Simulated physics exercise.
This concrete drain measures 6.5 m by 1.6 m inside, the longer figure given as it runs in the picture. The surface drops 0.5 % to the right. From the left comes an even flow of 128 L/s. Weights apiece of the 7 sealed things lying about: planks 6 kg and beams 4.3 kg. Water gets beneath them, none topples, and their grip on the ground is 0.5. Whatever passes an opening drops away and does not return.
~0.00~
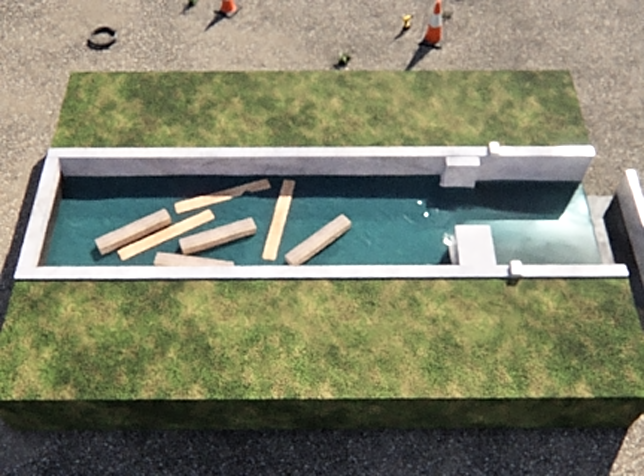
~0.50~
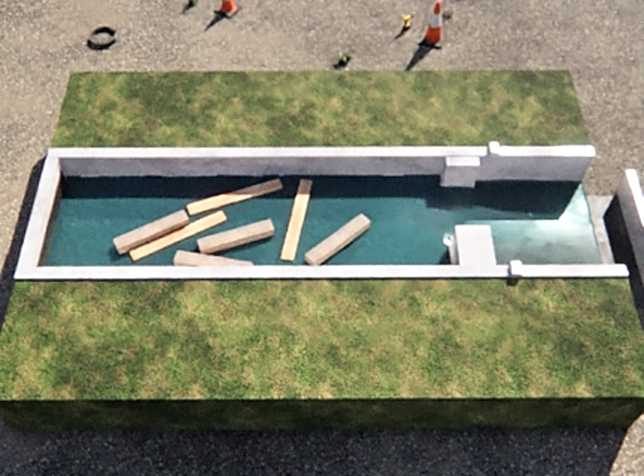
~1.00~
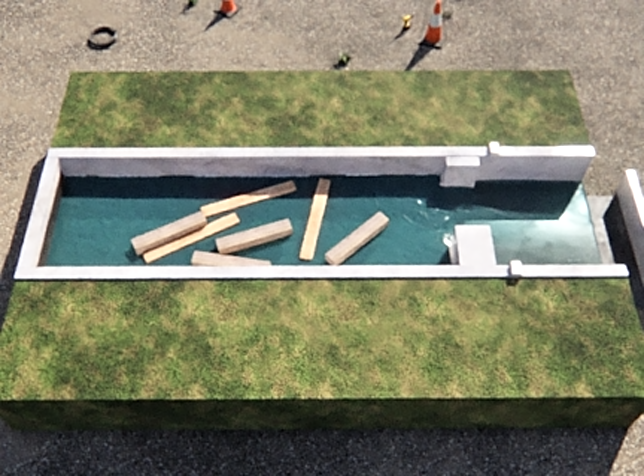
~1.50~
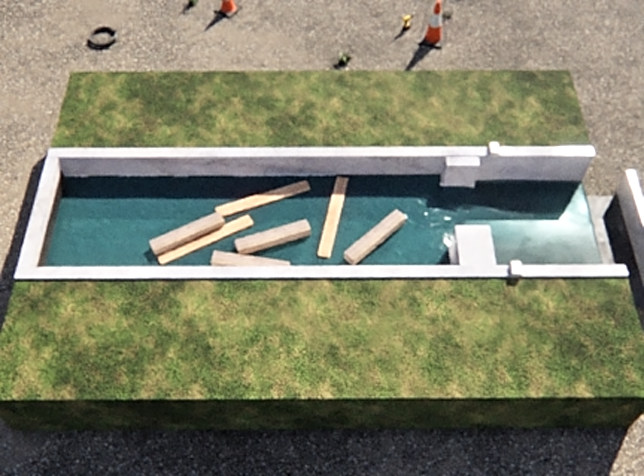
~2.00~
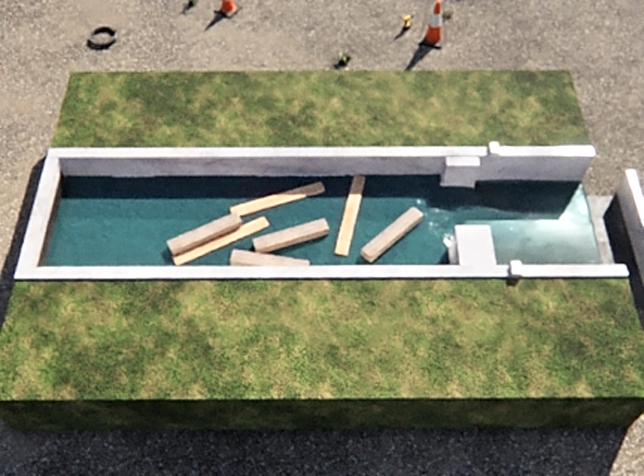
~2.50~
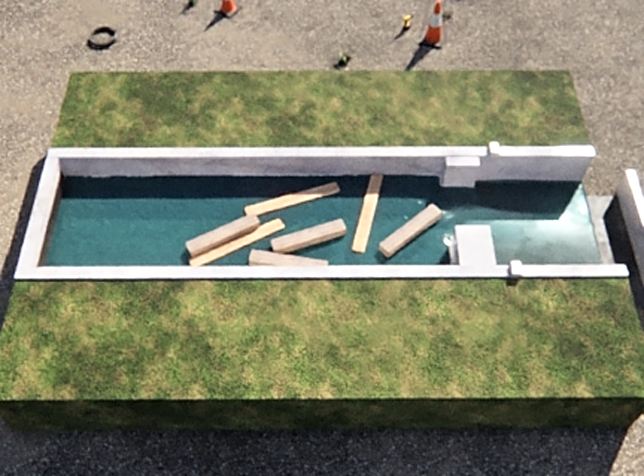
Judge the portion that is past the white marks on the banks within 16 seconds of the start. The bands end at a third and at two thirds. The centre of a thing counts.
That comes to not even a third.
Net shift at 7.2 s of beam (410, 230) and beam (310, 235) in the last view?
In turn: Washed out, 250 cm.
After 3.5 s 0 of 7 are over the mark; 7 afloat.
After 7.2 s 1 of 7 are over the mark; 6 afloat.
After 12.0 s 1 of 7 are over the mark; 6 afloat.
After 16.0 s 1 of 7 are over the mark; 6 afloat.
